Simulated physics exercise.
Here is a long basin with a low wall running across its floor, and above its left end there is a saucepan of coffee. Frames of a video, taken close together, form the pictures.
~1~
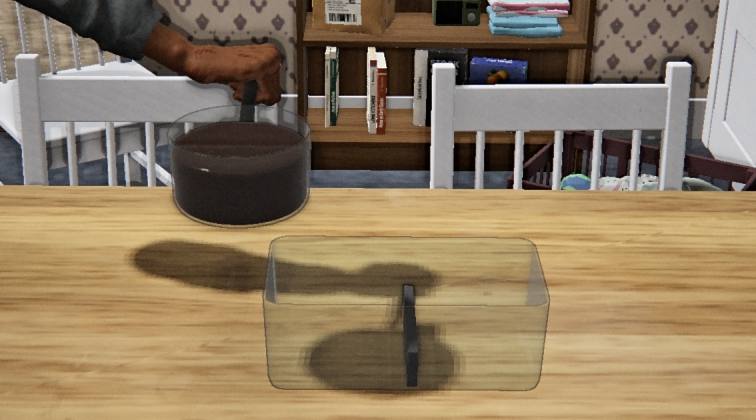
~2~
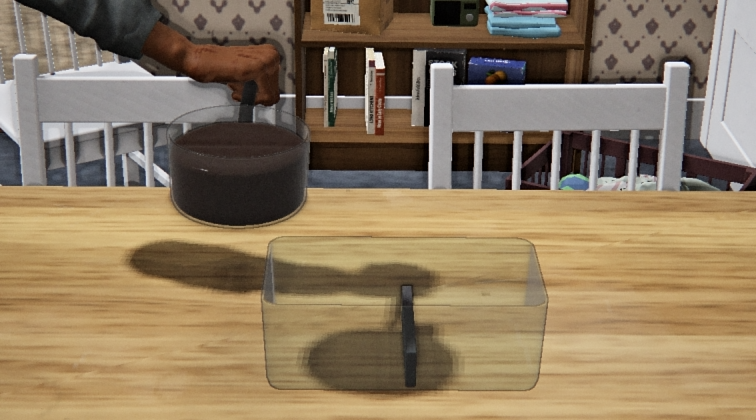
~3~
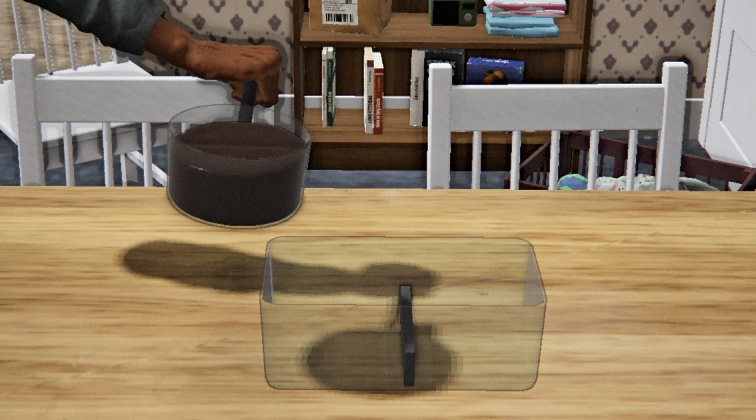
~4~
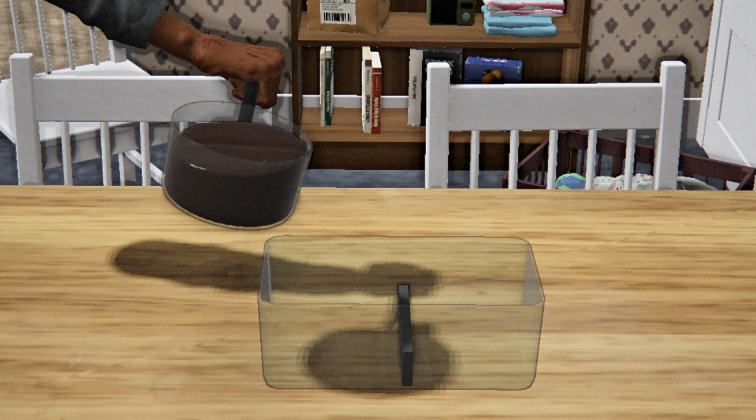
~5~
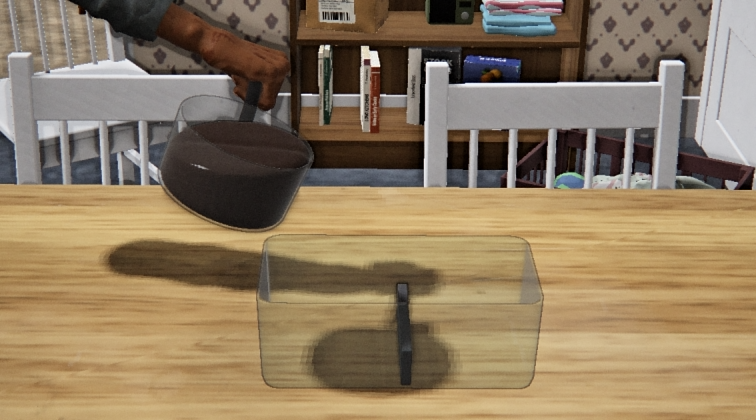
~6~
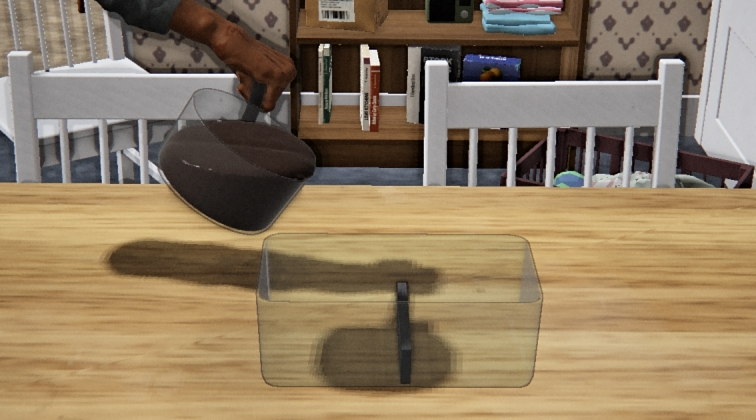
Hand holding a clear pan of dark liquid above a wooden table, tilting it rightward beside an empty, low-walled glass basin.
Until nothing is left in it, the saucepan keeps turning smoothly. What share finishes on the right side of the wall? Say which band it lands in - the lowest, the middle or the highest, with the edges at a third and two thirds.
Never reaches a third.
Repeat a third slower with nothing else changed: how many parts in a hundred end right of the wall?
Something like 10 percent.
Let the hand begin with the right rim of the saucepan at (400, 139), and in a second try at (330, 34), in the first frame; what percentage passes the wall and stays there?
About 60 per cent, then about 30 per cent.
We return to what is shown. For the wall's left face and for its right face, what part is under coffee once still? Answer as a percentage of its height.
Roughly 70 percent left, 10 percent right.
A moment on, the saucepan is tipped on its side and 32 per cent is still to pour, 30 is left of the wall and 0 right of it.
Next, the saucepan is tipped right over and 8 per cent is still to pour, 70 is left of the wall and 1 right of it.
Then the saucepan is tipped right over and 1 per cent is still to pour, 76 is left of the wall and 10 right of it.
Later the saucepan is tipped right over and 0 per cent is still to pour, 77 is left of the wall and 12 right of it.
Finally, 76 per cent lies left of the wall, 14 right of it and 11 outside.
